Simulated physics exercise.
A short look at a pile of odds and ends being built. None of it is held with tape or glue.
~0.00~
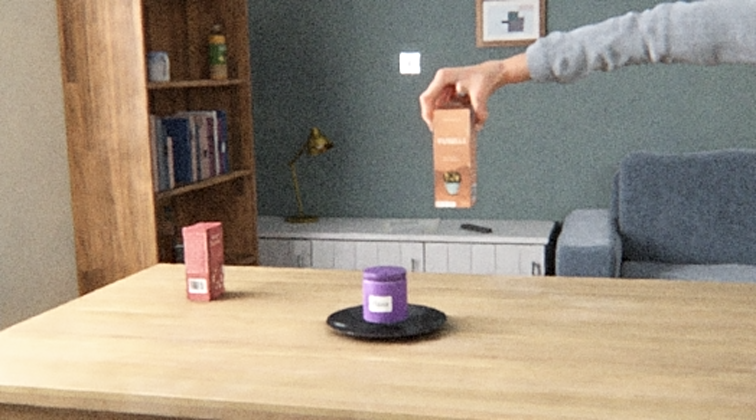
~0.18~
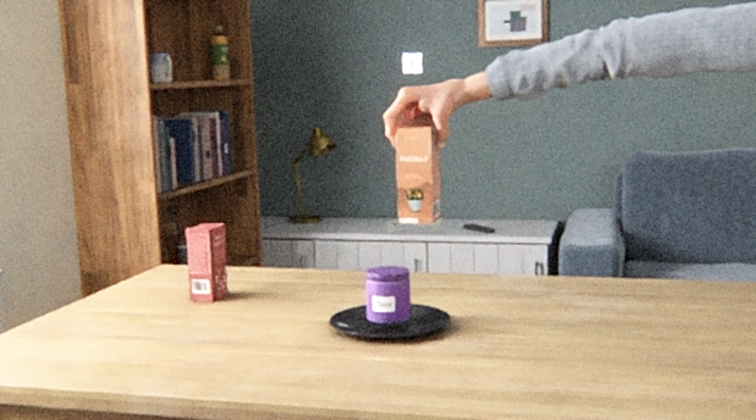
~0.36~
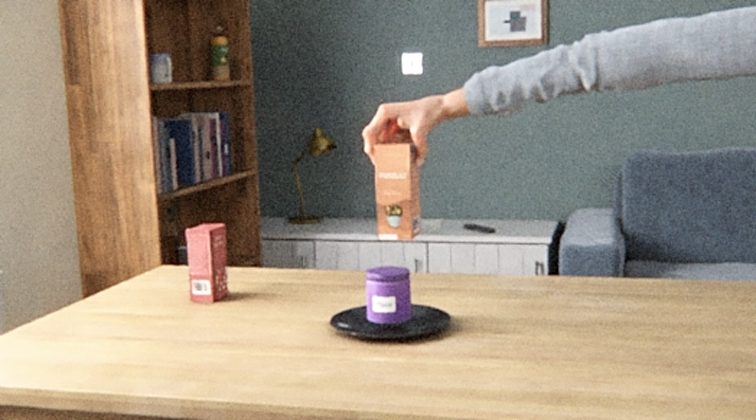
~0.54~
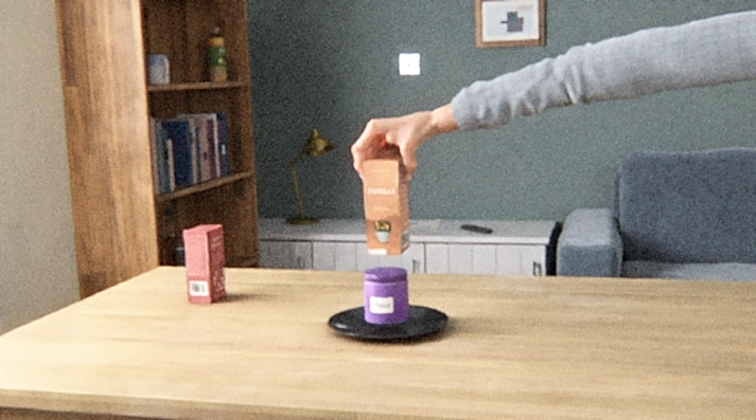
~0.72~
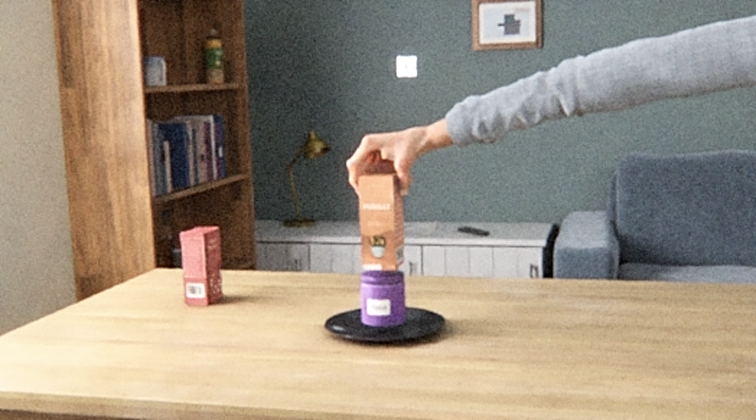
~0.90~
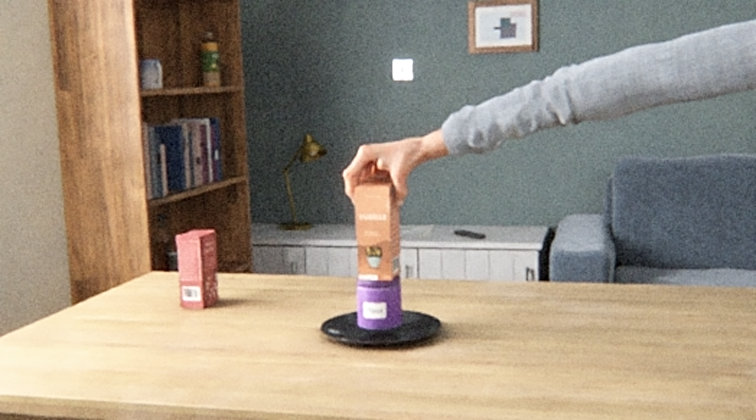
A hand in a grey-blue sleeve reaches from the right over a wooden table in a living room, seen from across the tabletop. A red carton stands on the left and a purple jar sits on a black plate near the middle, with a bookshelf and blue sofa behind. The hand carries an orange carton leftward and down, setting it on the jar and still gripping it, while the view shifts slightly.
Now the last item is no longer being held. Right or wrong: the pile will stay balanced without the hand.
Right.
Around 1.10 s, nothing moves.
Around 1.30 s, orange carton resting near (379, 231).
Finally (2.0 s), all 4 still in place. Final places as the last picture's camera would see them, orange carton near (379, 231). The pile keeps its balance.
